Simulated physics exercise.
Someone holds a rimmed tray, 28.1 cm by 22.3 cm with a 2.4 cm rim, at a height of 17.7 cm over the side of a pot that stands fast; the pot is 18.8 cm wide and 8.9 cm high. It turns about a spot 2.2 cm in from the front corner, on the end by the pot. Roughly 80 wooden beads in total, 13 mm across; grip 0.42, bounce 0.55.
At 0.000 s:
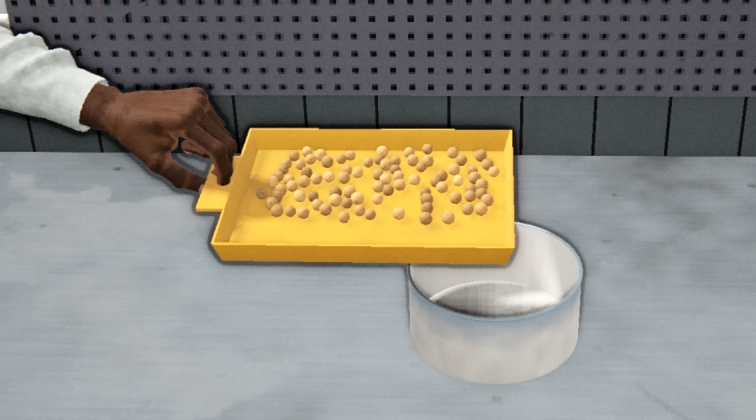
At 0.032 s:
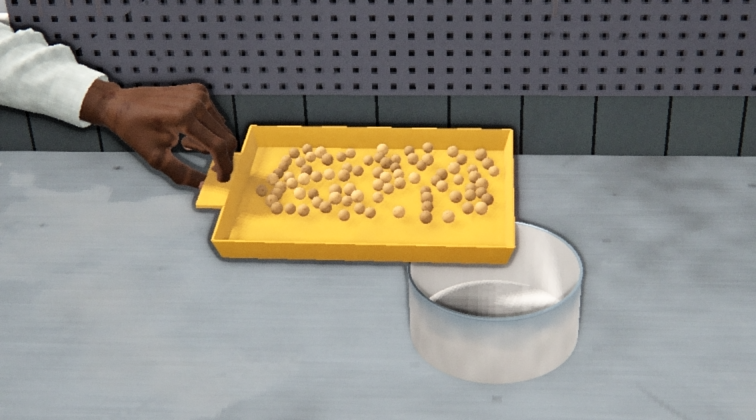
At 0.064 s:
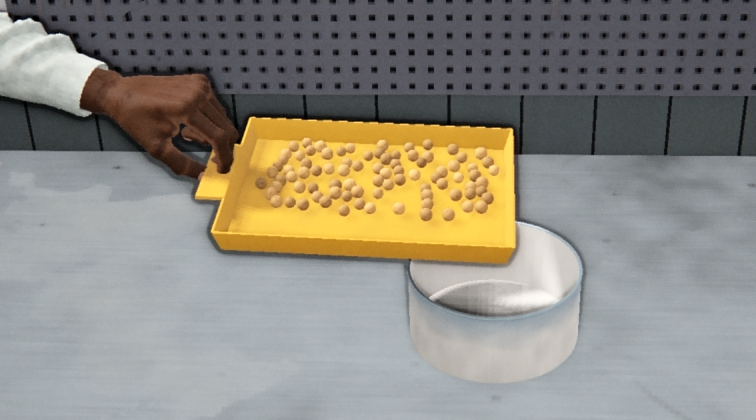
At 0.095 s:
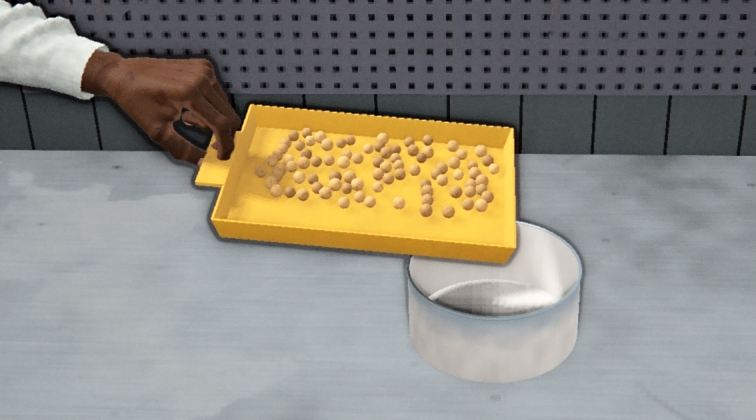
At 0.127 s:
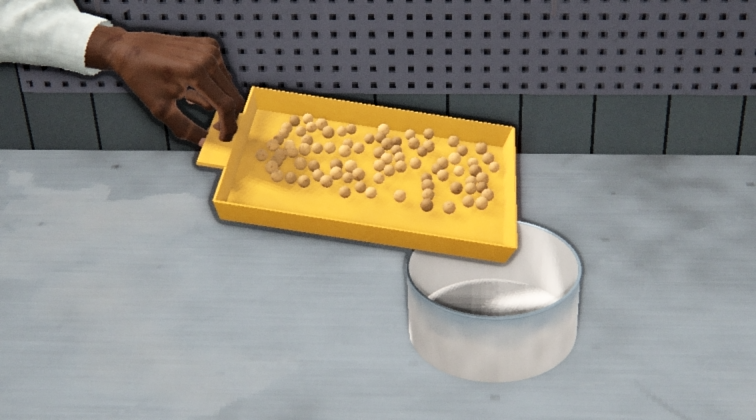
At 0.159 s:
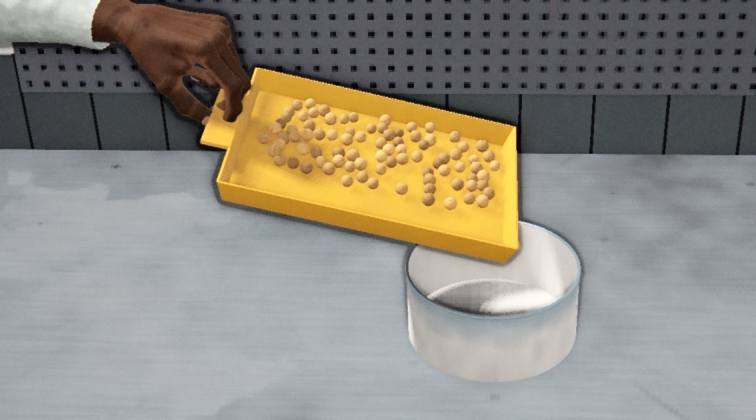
On a grey worktop, a hand raising the handle end of a yellow tray of wooden beads, slanting it rightward above a pot.
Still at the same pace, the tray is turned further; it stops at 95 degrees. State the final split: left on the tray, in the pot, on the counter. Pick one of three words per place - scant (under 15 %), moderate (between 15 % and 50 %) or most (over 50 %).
My call is tray: Scant, pot: Moderate, counter: Most.
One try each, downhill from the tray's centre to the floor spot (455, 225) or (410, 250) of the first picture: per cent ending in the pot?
Approximately 0 percent, then 0 percent.
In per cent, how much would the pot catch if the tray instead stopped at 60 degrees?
Around 10 per cent, then.
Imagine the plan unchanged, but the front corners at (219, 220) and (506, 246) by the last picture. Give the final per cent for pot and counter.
The pot gets 0 and the counter 100.
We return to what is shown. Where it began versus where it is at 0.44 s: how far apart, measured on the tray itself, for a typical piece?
7 cm.
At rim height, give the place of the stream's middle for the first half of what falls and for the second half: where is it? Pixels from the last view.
Near (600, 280) at first, near (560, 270) afterwards.
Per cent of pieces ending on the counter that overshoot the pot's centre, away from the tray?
I reckon around 100 per cent.
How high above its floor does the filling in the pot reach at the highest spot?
It reaches roughly 1.5 cm.
After 0.44 s, tilt 55 degrees; the tray holds 100 %, the pot 0 %.
After 0.62 s, tilt 81 degrees; the tray holds 85 %, the pot 0 %.
After 0.93 s, tilt 95 degrees; the tray holds 0 %, the pot 15 %.
In the end, at 1.9 s, tray 0 %, pot 20 %, counter 80 %.
